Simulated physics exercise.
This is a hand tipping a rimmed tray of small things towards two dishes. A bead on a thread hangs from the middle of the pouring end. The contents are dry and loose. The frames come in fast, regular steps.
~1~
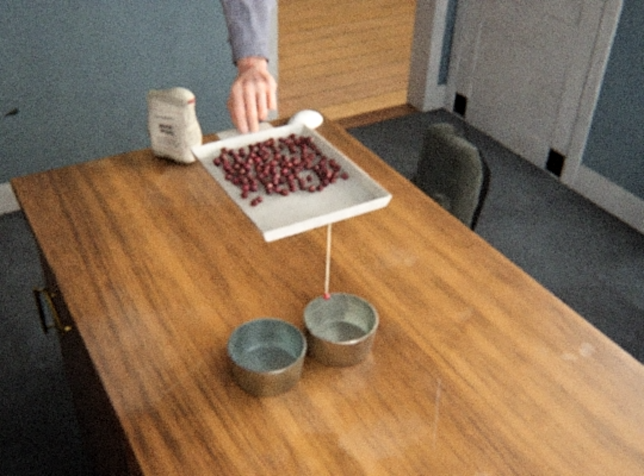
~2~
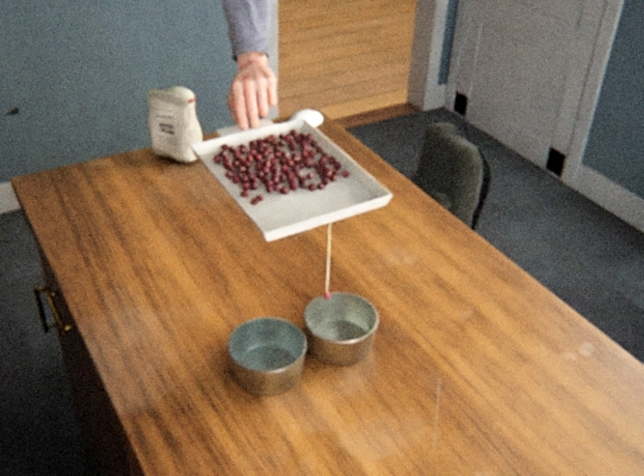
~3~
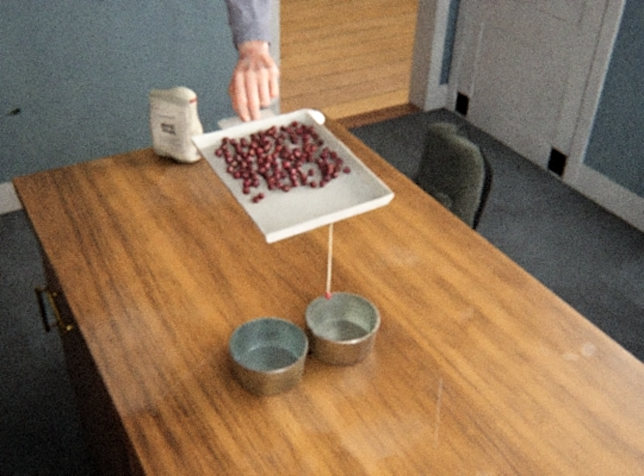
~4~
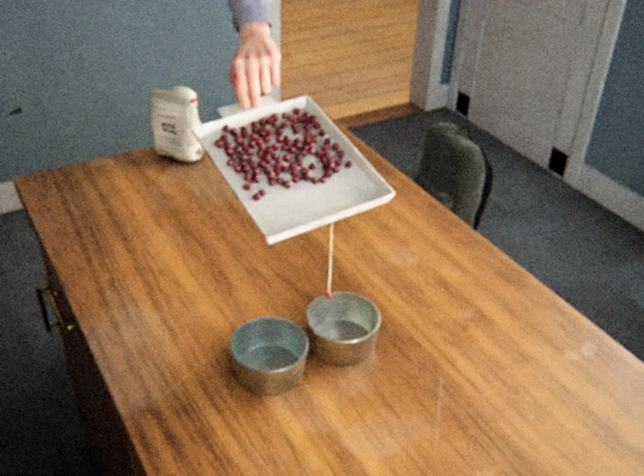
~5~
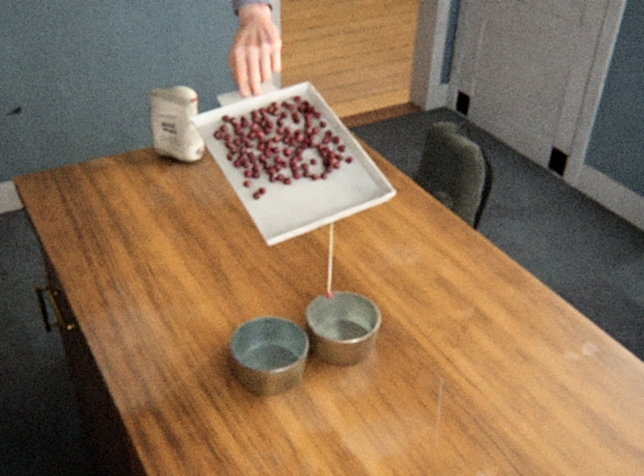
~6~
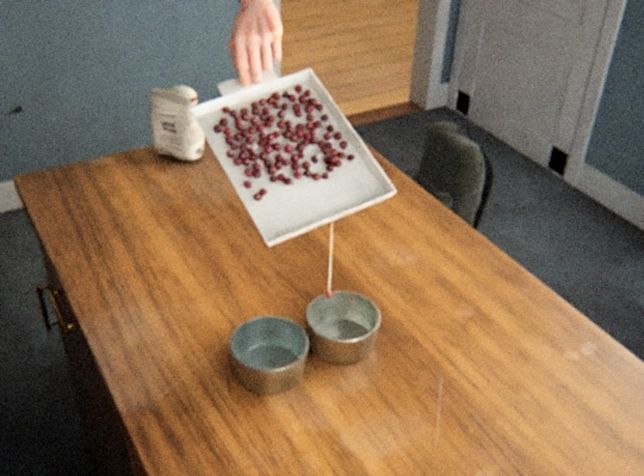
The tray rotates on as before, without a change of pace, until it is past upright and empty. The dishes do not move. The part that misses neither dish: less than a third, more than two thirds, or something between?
They take more than two thirds between them.
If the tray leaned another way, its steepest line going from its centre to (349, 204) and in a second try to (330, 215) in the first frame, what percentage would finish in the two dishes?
Roughly 0 per cent, and 40 per cent.
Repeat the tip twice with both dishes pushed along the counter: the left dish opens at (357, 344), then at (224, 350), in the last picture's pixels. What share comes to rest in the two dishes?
Near 10 % and 60 %.
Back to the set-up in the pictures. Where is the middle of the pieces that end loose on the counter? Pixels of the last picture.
Near (351, 429).
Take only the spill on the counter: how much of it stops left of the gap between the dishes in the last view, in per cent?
Roughly 30 in a hundred.
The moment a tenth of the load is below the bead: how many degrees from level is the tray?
Around 70° of tilt.
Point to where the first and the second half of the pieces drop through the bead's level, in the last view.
At about (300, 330), then at (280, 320).
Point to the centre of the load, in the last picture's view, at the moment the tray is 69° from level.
Roughly at (294, 245).
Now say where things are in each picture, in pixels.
In the first frame, corners of the pouring end near (267, 230) and (386, 195), level; middle of the load near (282, 164), dried cherries; left dish near (284, 379); right dish near (359, 350); bead on its thread near (326, 296).
In the second frame, corners of the pouring end near (267, 230) and (387, 194), level; middle of the load near (282, 162).
In the third frame, corners of the pouring end near (268, 232) and (388, 193), tipped barely, lowest at the left corner; middle of the load near (284, 156).
In the fourth frame, corners of the pouring end near (269, 234) and (390, 192), tipped a little, lowest at the left corner; middle of the load near (285, 148).
In the fifth frame, corners of the pouring end near (269, 237) and (390, 191), tipped clearly, lowest at the left corner; middle of the load near (285, 141).
In the sixth frame, corners of the pouring end near (270, 239) and (391, 190), tipped clearly, lowest at the left corner; middle of the load near (286, 136), the bulk on the move; left dish near (287, 377); right dish near (361, 348).
Shortly afterwards, tray tipped steeply; near half on the tray; a little in the left dish; only a few in the right dish; only a few outside both; near a third in the air.
Next, tray tipped past a quarter turn; near half in the left dish; a little in the right dish; near a quarter outside both; a little in the air.
Some moments later, tray tipped past a quarter turn; near two thirds in the left dish; a little in the right dish; near a quarter outside both.
In the end, tray tipped past a quarter turn; near two thirds in the left dish; a little in the right dish; near a quarter outside both.
